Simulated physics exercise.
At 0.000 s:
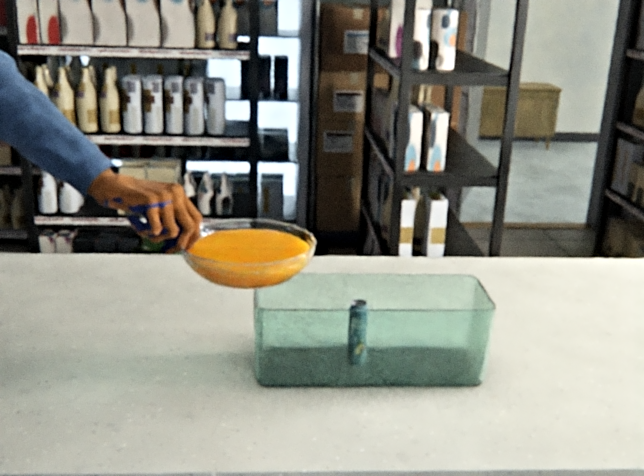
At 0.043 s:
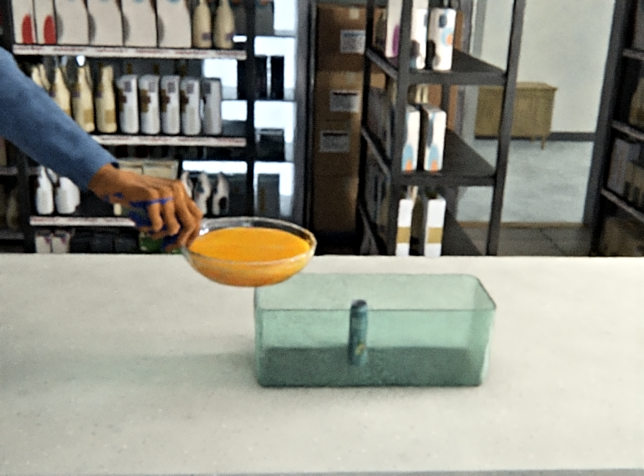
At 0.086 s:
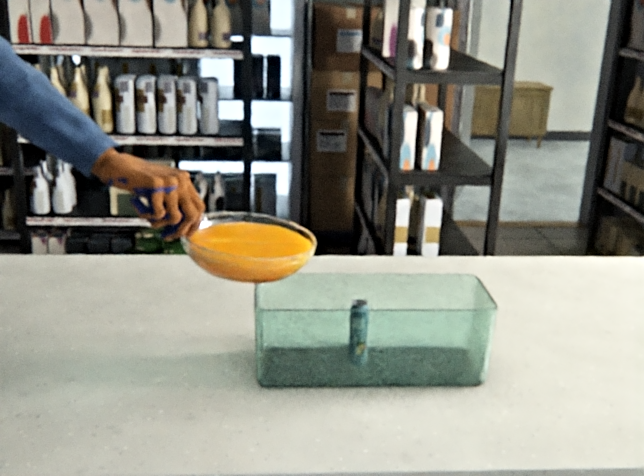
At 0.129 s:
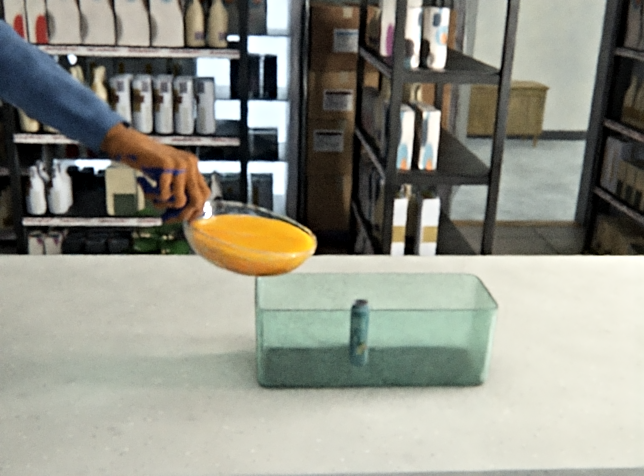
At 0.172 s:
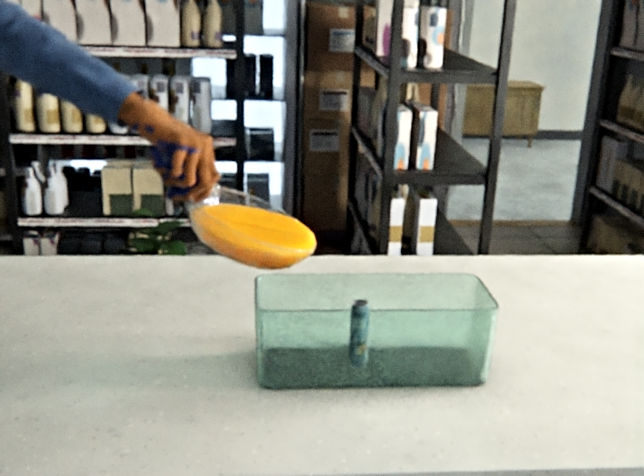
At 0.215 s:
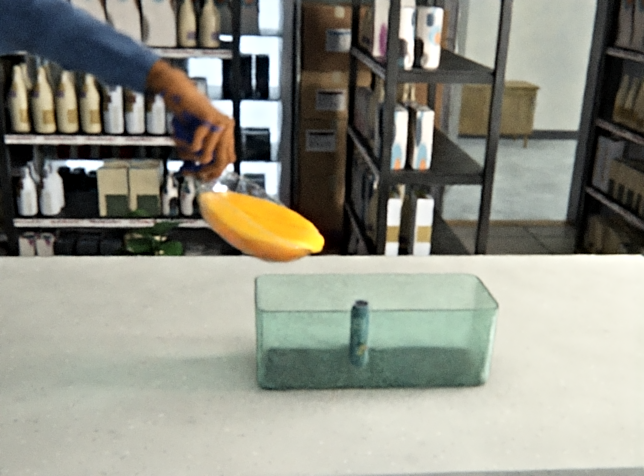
A hand tilting a glass bowl of orange juice rightward above a clear green basin with a small upright tin inside.
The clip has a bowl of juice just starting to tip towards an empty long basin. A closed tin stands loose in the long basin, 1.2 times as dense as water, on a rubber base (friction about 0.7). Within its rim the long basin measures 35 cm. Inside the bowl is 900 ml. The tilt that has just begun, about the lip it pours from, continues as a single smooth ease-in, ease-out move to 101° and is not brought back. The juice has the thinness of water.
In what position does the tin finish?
It finishes upright.
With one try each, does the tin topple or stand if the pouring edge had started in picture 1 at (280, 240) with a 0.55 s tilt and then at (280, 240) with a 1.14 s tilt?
Trial 1 - tin tips; trial 2 - tin tips.
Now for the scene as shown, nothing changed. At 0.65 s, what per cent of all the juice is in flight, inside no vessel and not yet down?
Close to 6 in every hundred parts.
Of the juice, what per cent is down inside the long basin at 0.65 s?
Around 88 parts in a hundred.
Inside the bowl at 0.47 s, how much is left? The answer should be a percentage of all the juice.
Roughly 8 percent.
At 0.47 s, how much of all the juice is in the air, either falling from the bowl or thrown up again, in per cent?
Some 68 per cent.
Then, 0.47 s in, the tilt is 95° and 8 per cent is still to pour; the tin stands where it began.
Then, 0.65 s in, the tilt is 101° and 0 per cent is still to pour; the tin stands where it began.
Then, 0.84 s in, the tilt is 101° and 1 per cent is still to pour; the tin stands where it began.
Then, 1.05 s in, the tilt is 101° and 0 per cent is still to pour; the tin stands where it began.
Finally, the tin stands where it began.
